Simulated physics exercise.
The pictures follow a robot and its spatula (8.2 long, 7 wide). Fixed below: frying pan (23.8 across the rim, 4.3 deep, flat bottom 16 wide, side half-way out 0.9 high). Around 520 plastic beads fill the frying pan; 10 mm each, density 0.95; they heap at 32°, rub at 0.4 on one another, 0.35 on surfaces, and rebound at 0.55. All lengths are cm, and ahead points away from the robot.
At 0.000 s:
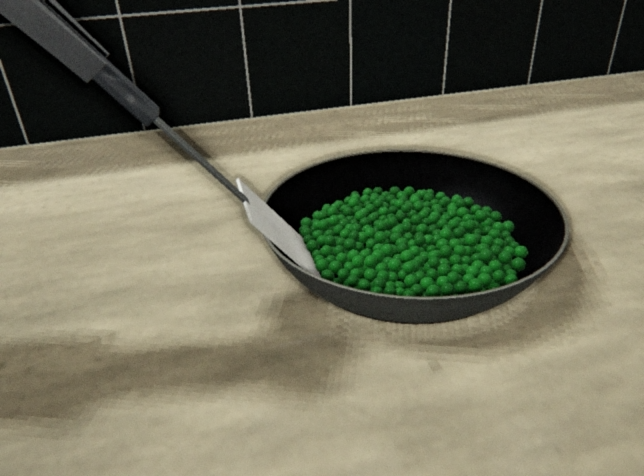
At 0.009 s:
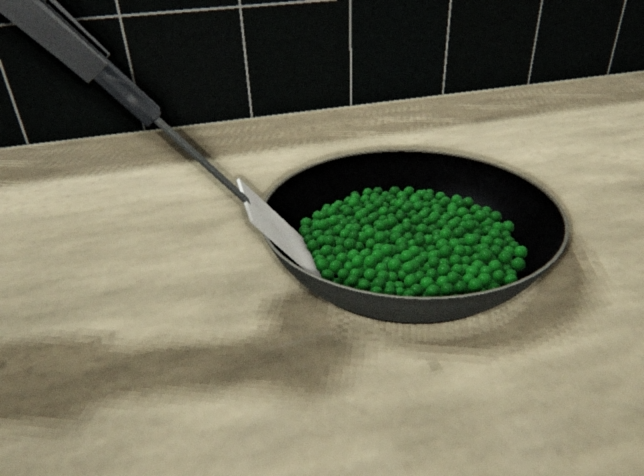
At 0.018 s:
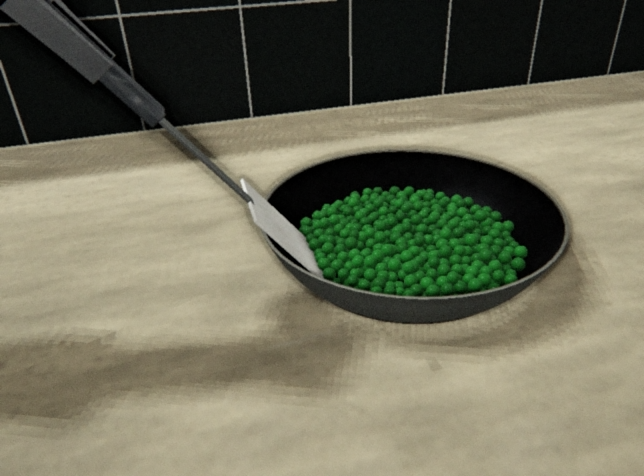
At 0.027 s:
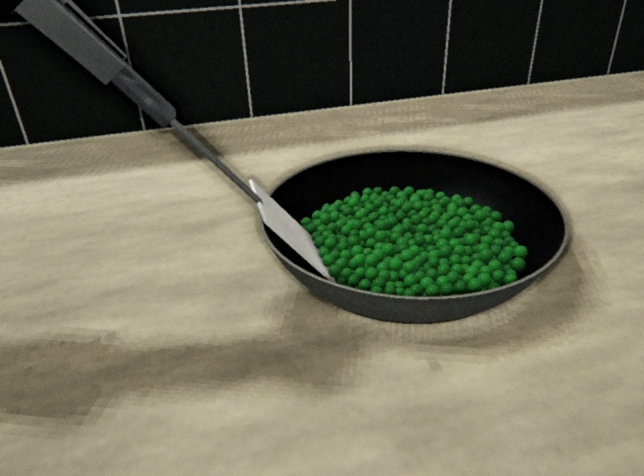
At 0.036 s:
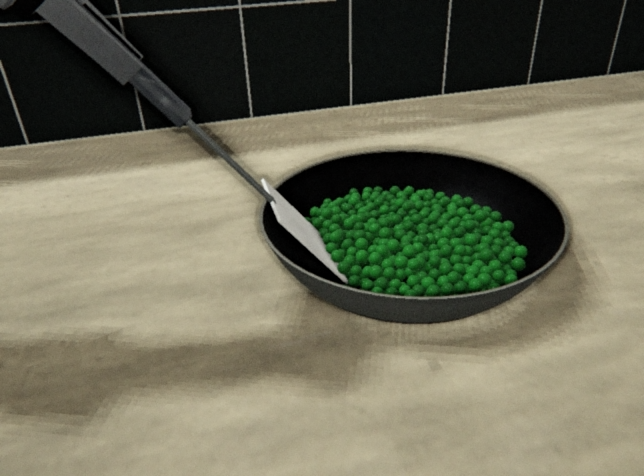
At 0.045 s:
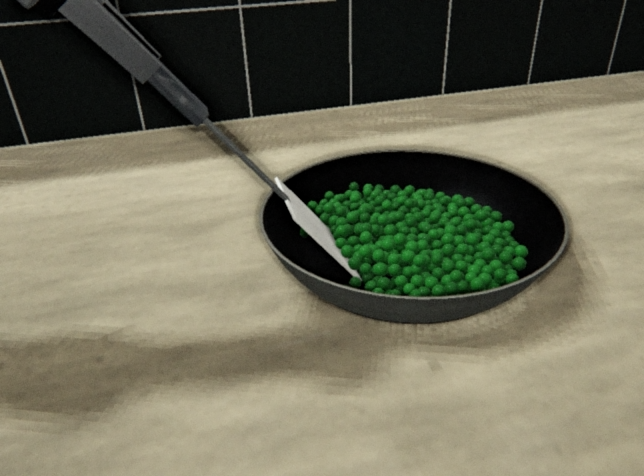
On a pale countertop by black tiles, a robot's spatula resting in a pan slowly pushes rightward into green beads.
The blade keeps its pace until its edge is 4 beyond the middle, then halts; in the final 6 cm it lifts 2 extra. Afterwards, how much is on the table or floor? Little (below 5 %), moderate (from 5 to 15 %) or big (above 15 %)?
Share on the table or floor: Moderate (from 5 to 15 %).
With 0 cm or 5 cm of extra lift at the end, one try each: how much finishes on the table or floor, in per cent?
Some 0 and 10 per cent.
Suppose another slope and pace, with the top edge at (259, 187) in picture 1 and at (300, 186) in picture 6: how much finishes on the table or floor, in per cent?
Some 10 per cent.
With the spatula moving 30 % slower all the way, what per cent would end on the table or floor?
It would be near 0 per cent.
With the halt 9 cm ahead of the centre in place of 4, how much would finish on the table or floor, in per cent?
In that case some 30 per cent.
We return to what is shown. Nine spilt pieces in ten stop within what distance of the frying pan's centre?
Roughly 75 cm.
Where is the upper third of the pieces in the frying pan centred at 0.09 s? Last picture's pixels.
At about (416, 225).
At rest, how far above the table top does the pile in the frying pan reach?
Roughly 4.5 cm.
After 0.07 s, sloping 53°, highest piece 5 above the table; 515 in the frying pan.
After 0.09 s, sloping 53°, highest piece 6 above the table; 515 in the frying pan.
After 0.30 s, sloping 53°, highest piece 6 above the table; 471 in the frying pan, 38 on the table or floor, 6 on the blade or in flight.
After 1.35 s, sloping 53°, highest piece 4 above the table; 471 in the frying pan, 44 on the table or floor.
At rest, 471 in the frying pan, 44 on the table or floor. That is 9 % on the table or floor.
